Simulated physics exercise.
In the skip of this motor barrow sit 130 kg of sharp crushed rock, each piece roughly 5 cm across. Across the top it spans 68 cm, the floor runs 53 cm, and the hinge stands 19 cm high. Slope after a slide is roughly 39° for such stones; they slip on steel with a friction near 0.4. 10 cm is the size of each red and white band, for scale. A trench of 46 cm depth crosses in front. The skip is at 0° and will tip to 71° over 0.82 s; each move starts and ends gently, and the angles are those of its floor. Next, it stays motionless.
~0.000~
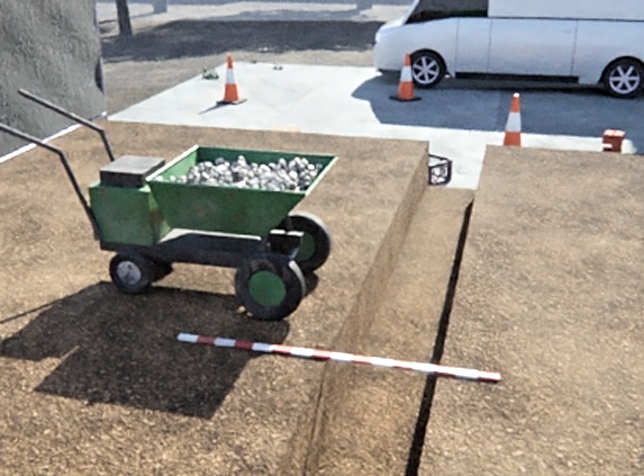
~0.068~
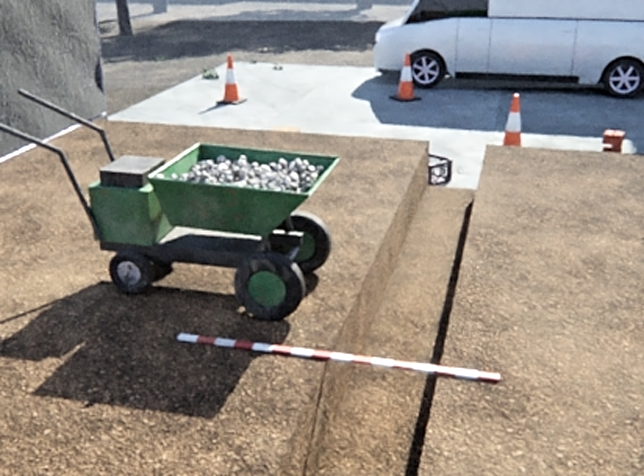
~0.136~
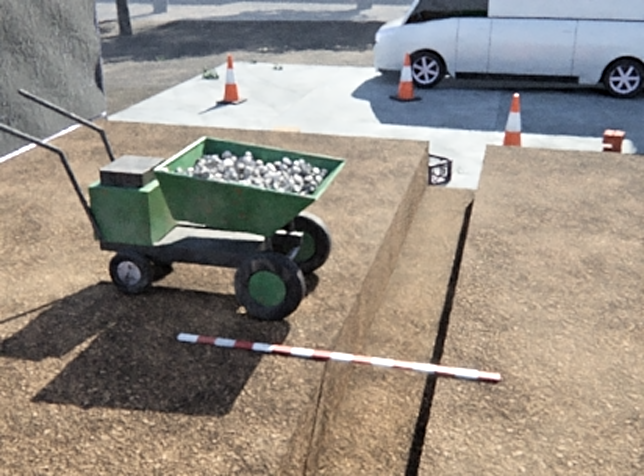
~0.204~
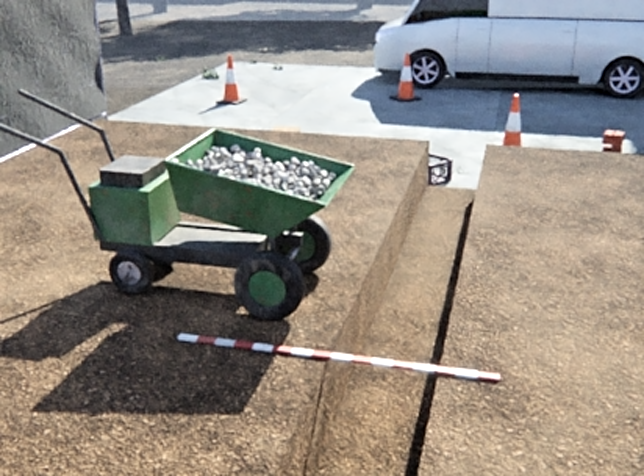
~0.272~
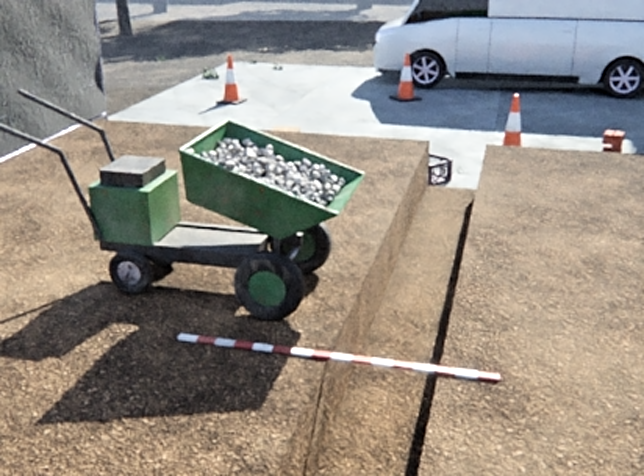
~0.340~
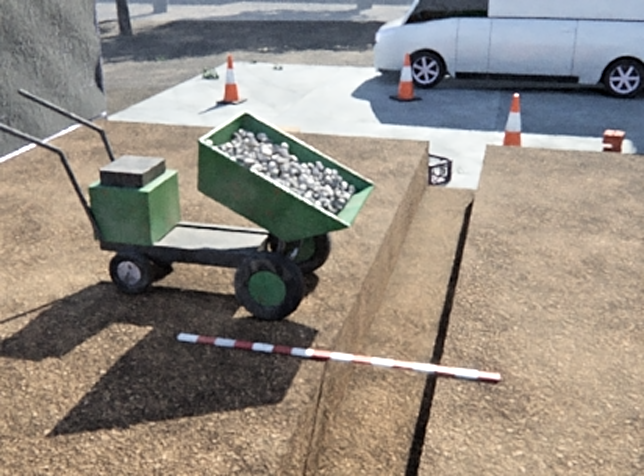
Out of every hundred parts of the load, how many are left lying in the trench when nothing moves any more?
Around 93 in every hundred.
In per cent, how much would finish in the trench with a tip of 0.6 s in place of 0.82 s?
Probably about 85 in a hundred.
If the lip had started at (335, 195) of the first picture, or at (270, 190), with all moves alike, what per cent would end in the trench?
65 and 100 %.
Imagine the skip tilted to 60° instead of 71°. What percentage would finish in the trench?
I'd guess some 55 in a hundred.
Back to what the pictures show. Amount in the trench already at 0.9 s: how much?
About 30 per cent by then.
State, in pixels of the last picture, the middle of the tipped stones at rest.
Roughly at (418, 368).
After 0.6 s the floor is at 60°; 100 % in the skip; the foremost stones are at (376, 261).
After 0.9 s the floor is at 71°; 68 % in the skip, 32 % in the trench; the foremost stones are at (446, 331).
After 1.3 s the floor is at 71°; 26 % in the skip, 66 % in the trench, 7 % past the trench; the foremost stones are at (542, 325).
After 3.2 s the floor is at 71°; 0 % in the skip, 93 % in the trench, 7 % past the trench; the foremost stones are at (581, 329).
